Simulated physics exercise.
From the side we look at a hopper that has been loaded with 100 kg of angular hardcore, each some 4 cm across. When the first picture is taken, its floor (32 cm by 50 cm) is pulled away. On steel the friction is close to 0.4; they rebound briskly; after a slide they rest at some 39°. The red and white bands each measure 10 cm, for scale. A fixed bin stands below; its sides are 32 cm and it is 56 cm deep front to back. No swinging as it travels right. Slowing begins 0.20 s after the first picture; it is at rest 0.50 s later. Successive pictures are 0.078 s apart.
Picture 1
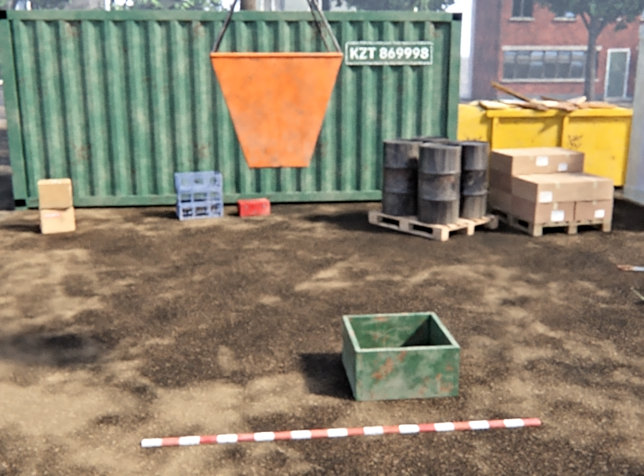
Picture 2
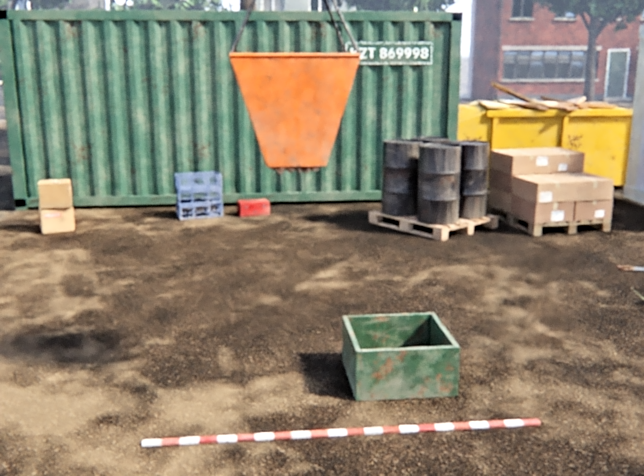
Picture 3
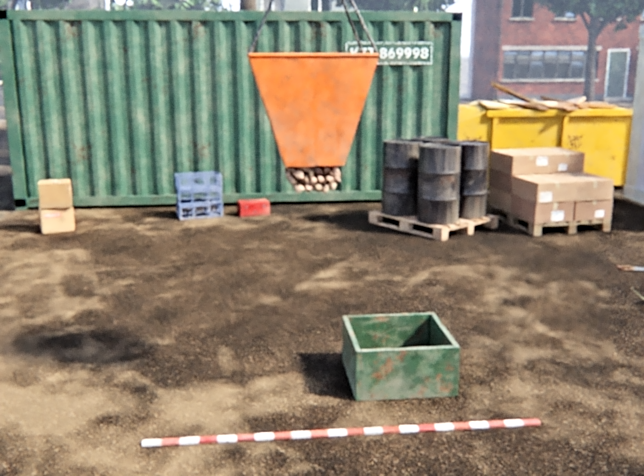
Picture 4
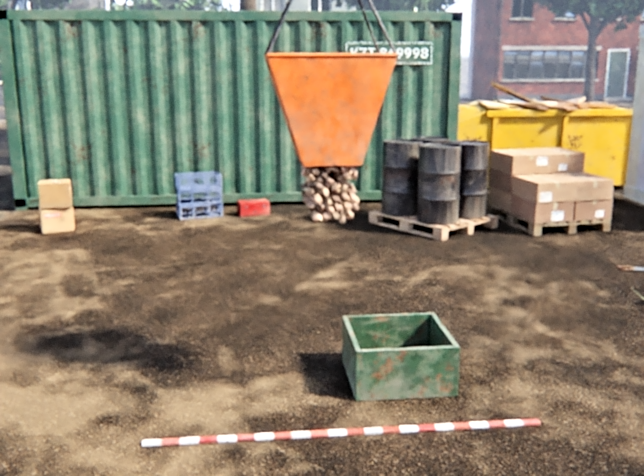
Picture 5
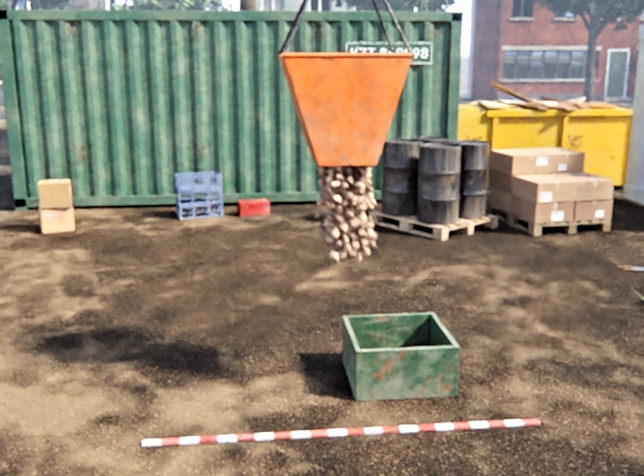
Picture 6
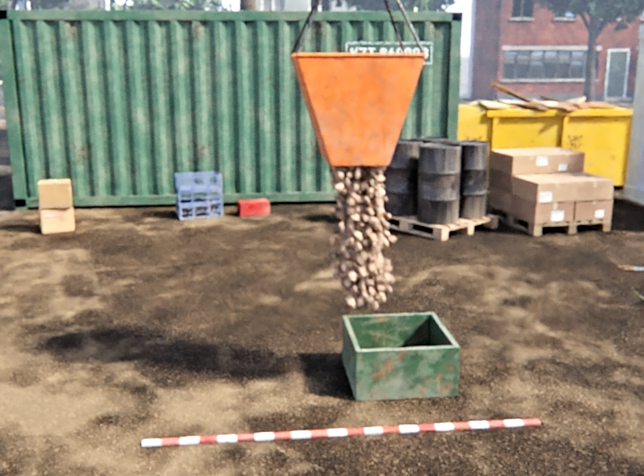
An orange hopper hanging from cables glided a short way right in front of a green container, then brownish stones began pouring from its bottom, the stream stretching down toward an open green box.
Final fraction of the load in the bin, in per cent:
About 98 per cent.
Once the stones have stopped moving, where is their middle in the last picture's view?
Centre at rest: Around (403, 354).
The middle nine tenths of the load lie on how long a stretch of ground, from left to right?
The stretch is roughly 50 cm long.
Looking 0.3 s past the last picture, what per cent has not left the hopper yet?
Around 0 per cent is yet inside.
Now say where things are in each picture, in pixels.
The outlet is at (278, 158); nothing has dropped yet, in the first frame.
The outlet is at (296, 157); 6 % is out, in the second frame.
The outlet is at (315, 157); 20 % is out, the lowest stones still above the rim at (314, 184), 126 cm up, in the third frame.
The outlet is at (332, 157); 37 % is out, the lowest stones still above the rim at (331, 213), 108 cm up, in the fourth frame.
The outlet is at (348, 157); 58 % is out, the lowest stones still above the rim at (347, 250), 84 cm up, in the fifth frame.
The outlet is at (360, 156); 79 % is out, the lowest stones still above the rim at (360, 296), 54 cm up, in the sixth frame.
Then, 0.3 s after the last picture, 0 % in the hopper, 99 % falling or lying in the bin, 1 % falling or lying beside or right of the bin; the stones farthest right are at (440, 355).
Then, 0.7 s after the last picture, 0 % in the hopper, 98 % falling or lying in the bin, 2 % falling or lying beside or right of the bin; the stones farthest right are at (444, 345).
Then, 1.3 s after the last picture, 0 % in the hopper, 98 % falling or lying in the bin, 2 % falling or lying beside or right of the bin; the stones farthest right are at (449, 345).
Then, 2.2 s after the last picture, 0 % in the hopper, 98 % falling or lying in the bin, 2 % falling or lying beside or right of the bin; the stones farthest right are at (449, 345).
Then, 4.1 s after the last picture, 0 % in the hopper, 98 % in the bin, 2 % beside or right of the bin; the stones farthest right are at (449, 345).
